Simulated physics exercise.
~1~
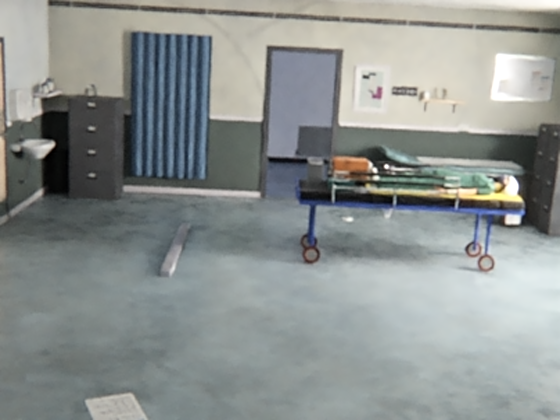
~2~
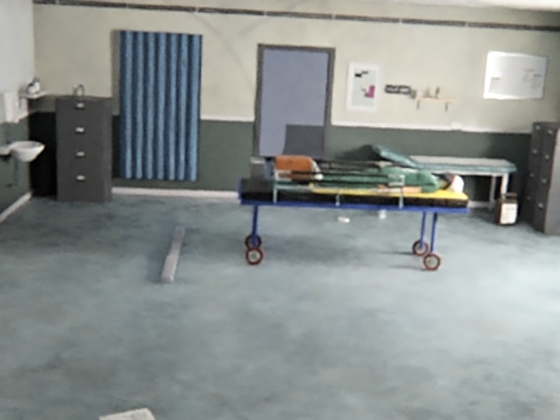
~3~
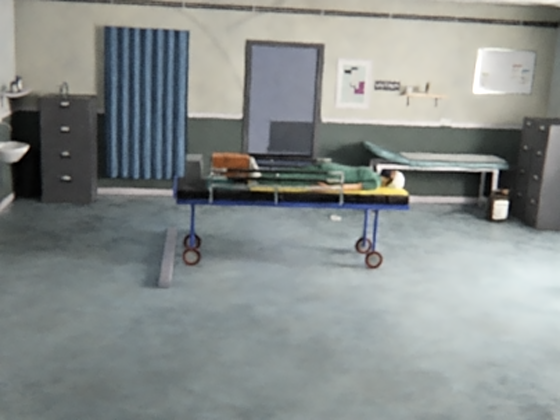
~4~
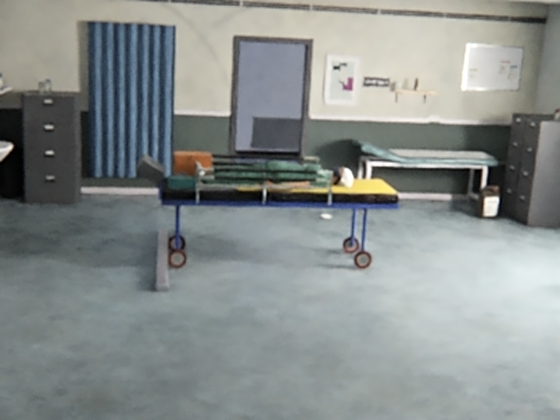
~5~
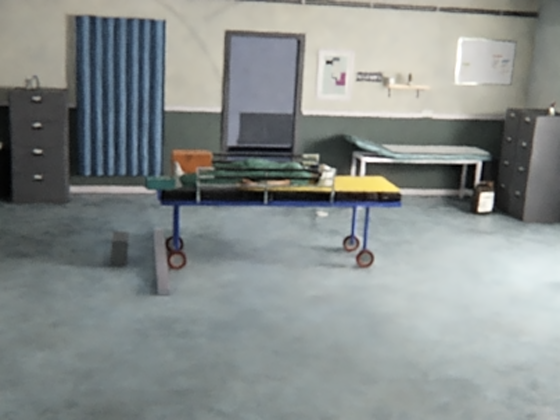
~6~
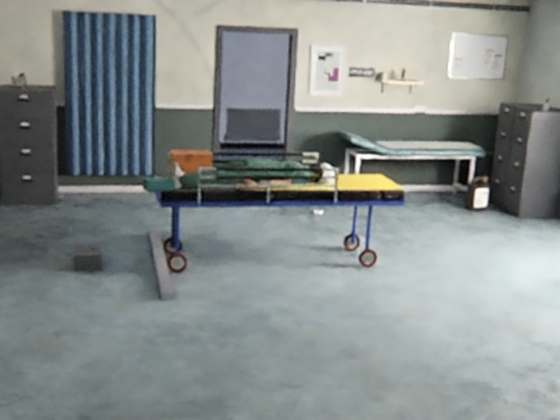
A limp person in green lies on a blue-framed trolley with a yellow and black top, in a pale room with dark green lower walls, seen from across a grey floor as the view drifts slightly sideways. An orange holdall and other loose things rest with the body, while a blue curtain, a doorway and drawer cabinets stand behind. The trolley rolls left towards a low grey sill and stops against it, staying level. The body and kit slide left, and a dark grey monitor tips off the end. It tumbles to the floor and ends on its side beyond the sill, while the person and orange holdall remain aboard.
